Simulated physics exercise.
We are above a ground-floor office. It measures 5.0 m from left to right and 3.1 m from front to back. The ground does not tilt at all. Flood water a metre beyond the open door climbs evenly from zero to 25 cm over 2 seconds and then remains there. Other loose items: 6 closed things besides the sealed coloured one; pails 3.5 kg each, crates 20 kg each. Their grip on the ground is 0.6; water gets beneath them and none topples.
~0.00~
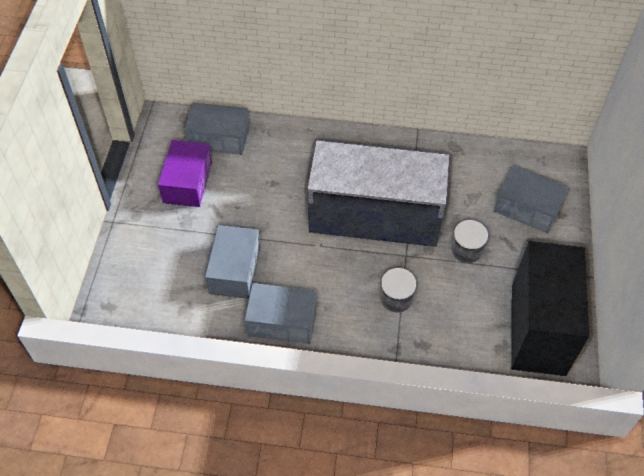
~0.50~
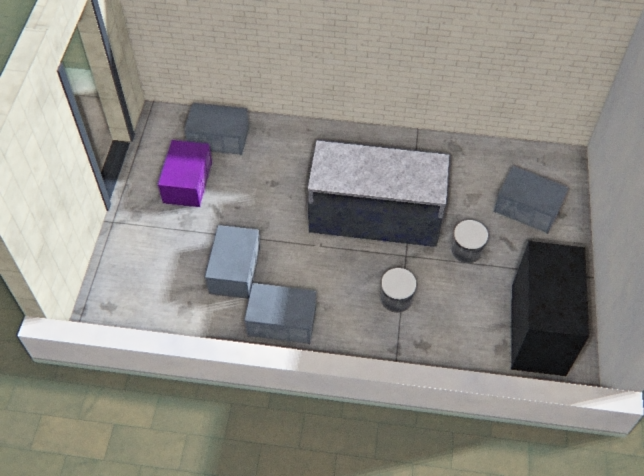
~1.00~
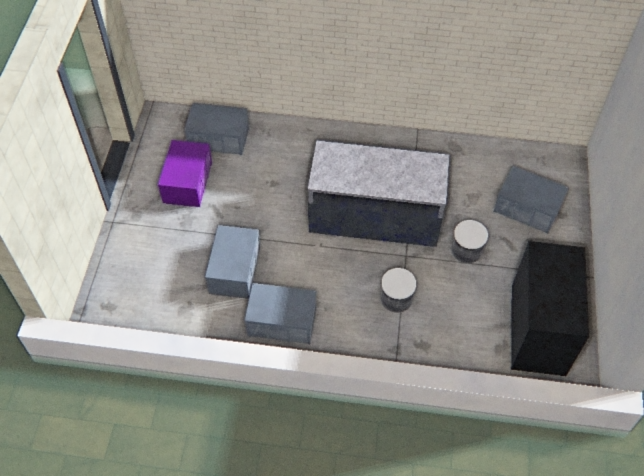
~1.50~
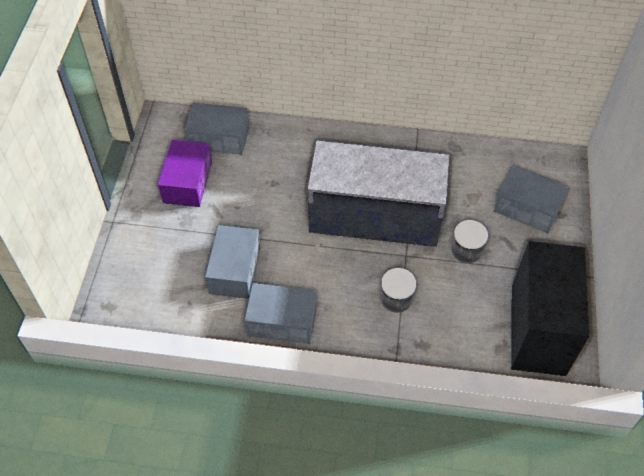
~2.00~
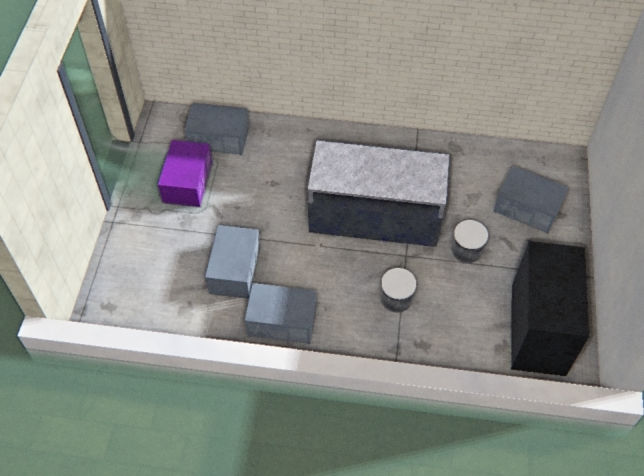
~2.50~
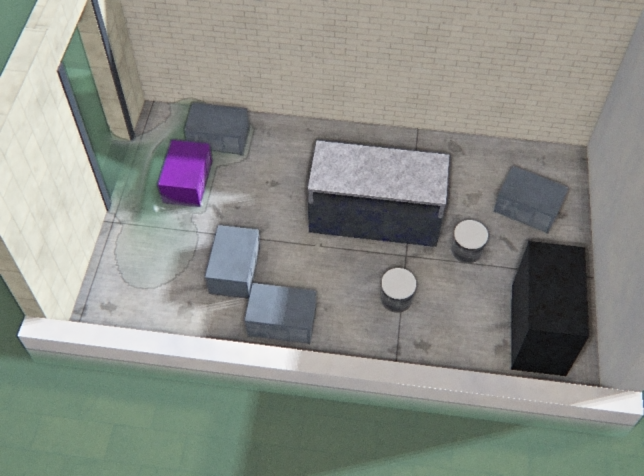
Greenish water spreads over the brown paving outside a small walled room, seen from above at an angle by a camera that stays still. Inside, a purple crate sits at left among four grey-blue crates, with a speckled-topped counter, two pale-topped pails and a black cabinet toward the right. The water deepens outside, then slips through the left doorway and around the purple crate, while every object stays put.
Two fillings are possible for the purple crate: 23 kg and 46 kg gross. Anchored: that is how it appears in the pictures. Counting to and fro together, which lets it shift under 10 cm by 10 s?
It moves too much either way.
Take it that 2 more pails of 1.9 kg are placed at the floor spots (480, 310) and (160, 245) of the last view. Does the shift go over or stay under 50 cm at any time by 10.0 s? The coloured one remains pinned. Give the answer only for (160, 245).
Answer: It goes farther than that.
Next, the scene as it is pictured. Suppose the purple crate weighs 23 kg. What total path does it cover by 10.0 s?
Around 120 centimetres in total.
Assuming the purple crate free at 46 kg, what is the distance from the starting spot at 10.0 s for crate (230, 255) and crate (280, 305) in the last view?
Shifts: 60 cm / 40 cm.
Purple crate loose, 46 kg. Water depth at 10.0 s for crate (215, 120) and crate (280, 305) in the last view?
First about 14 cm, second about 8 cm.
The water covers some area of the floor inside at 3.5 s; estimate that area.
Flooded: Near 5.5 m2.
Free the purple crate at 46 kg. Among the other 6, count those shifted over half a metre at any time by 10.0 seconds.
The total is 3.
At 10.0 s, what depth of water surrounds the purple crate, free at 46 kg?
Depth: Approx. 10 cm.
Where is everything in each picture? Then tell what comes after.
The first picture shows the purple crate at (184, 164), on the bottom; 0.0 m2 under water; 0 of 7 have shifted.
The second picture shows the purple crate at (184, 164), on the bottom; 0.0 m2 under water; 0 of 7 have shifted.
The third picture shows the purple crate at (184, 164), on the bottom; water covers 0.0 m2; 0 of 7 have shifted.
The fourth picture shows the purple crate at (184, 164) rests on the ground; 0.0 m2 under water; 0 of 7 have shifted.
The fifth picture shows the purple crate at (184, 164) rests on the ground; water covers 0.5 m2; 0 of 7 have shifted.
The sixth picture shows the purple crate at (184, 164) rests on the ground; water covers 1.5 m2; 0 of 7 have shifted.
After 3.5 s the purple crate would be 115 cm from its start with 23 kg and 38 cm from its start with 46 kg; 8 cm of water round it then.
After 4.5 s the purple crate would be 114 cm from its start with 23 kg and 39 cm from its start with 46 kg; 7 cm of water round it then.
After 7.0 s the purple crate would be 114 cm from its start with 23 kg and 40 cm from its start with 46 kg; 10 cm of water round it then.
After 10.0 s the purple crate would be 114 cm from its start with 23 kg and 51 cm from its start with 46 kg; 10 cm of water round it then.
